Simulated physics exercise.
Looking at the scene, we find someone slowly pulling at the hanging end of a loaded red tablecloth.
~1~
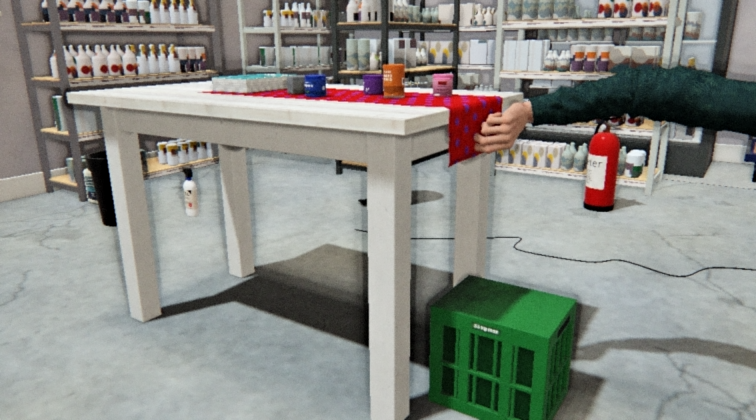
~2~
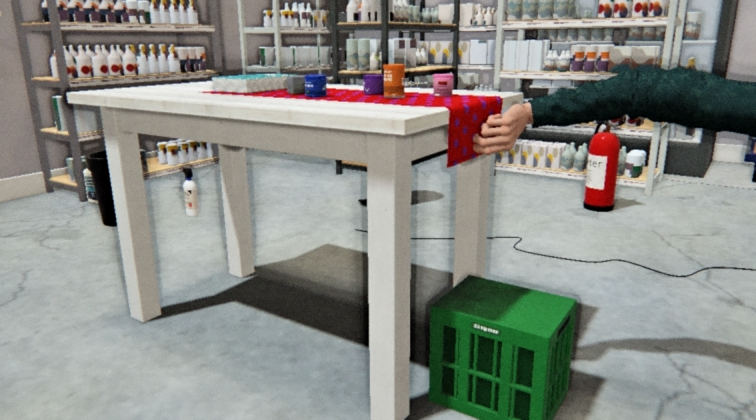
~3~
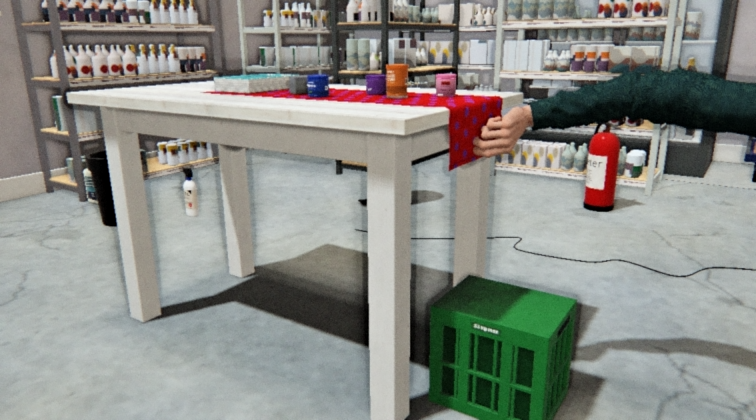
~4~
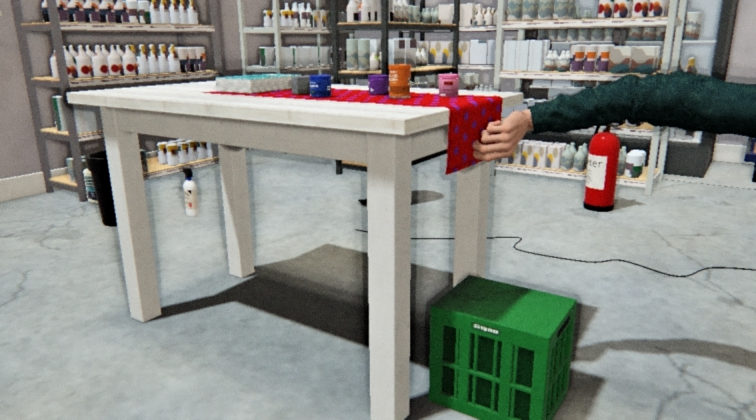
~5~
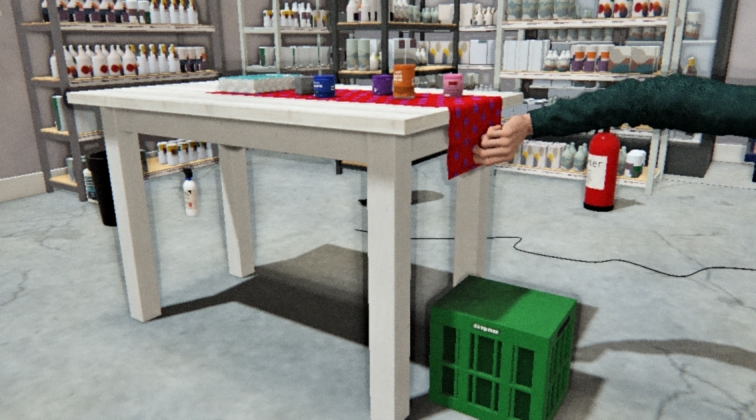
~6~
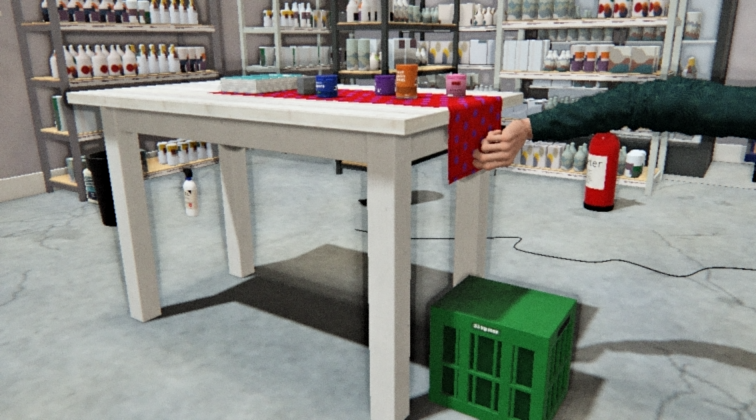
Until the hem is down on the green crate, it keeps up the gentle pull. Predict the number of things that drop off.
The number is three.
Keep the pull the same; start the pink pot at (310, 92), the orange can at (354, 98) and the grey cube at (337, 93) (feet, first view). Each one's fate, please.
The pink pot stays put; the orange can ends up off; the grey cube stays put.
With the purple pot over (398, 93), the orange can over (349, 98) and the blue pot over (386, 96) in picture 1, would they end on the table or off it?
First the purple pot, which is lost, then the orange can, which is lost, and finally the blue pot, which is lost.
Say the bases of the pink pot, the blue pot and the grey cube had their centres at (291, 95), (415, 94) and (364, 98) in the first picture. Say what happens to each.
As for the pink pot, it stays aboard; the blue pot goes off; the grey cube goes off.
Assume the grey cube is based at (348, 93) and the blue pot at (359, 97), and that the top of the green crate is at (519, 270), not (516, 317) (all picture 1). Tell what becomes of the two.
In the end the grey cube is still on top and the blue pot is still on top.
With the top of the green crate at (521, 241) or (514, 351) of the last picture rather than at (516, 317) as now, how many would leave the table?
First case 1, second 4.
Early on, hem near (475, 228); pink pot gone.
Midway, hem near (475, 269); pink pot and orange can gone.
Finally, hem on the crate; pink pot, orange can and purple pot gone. Over the edge go three.
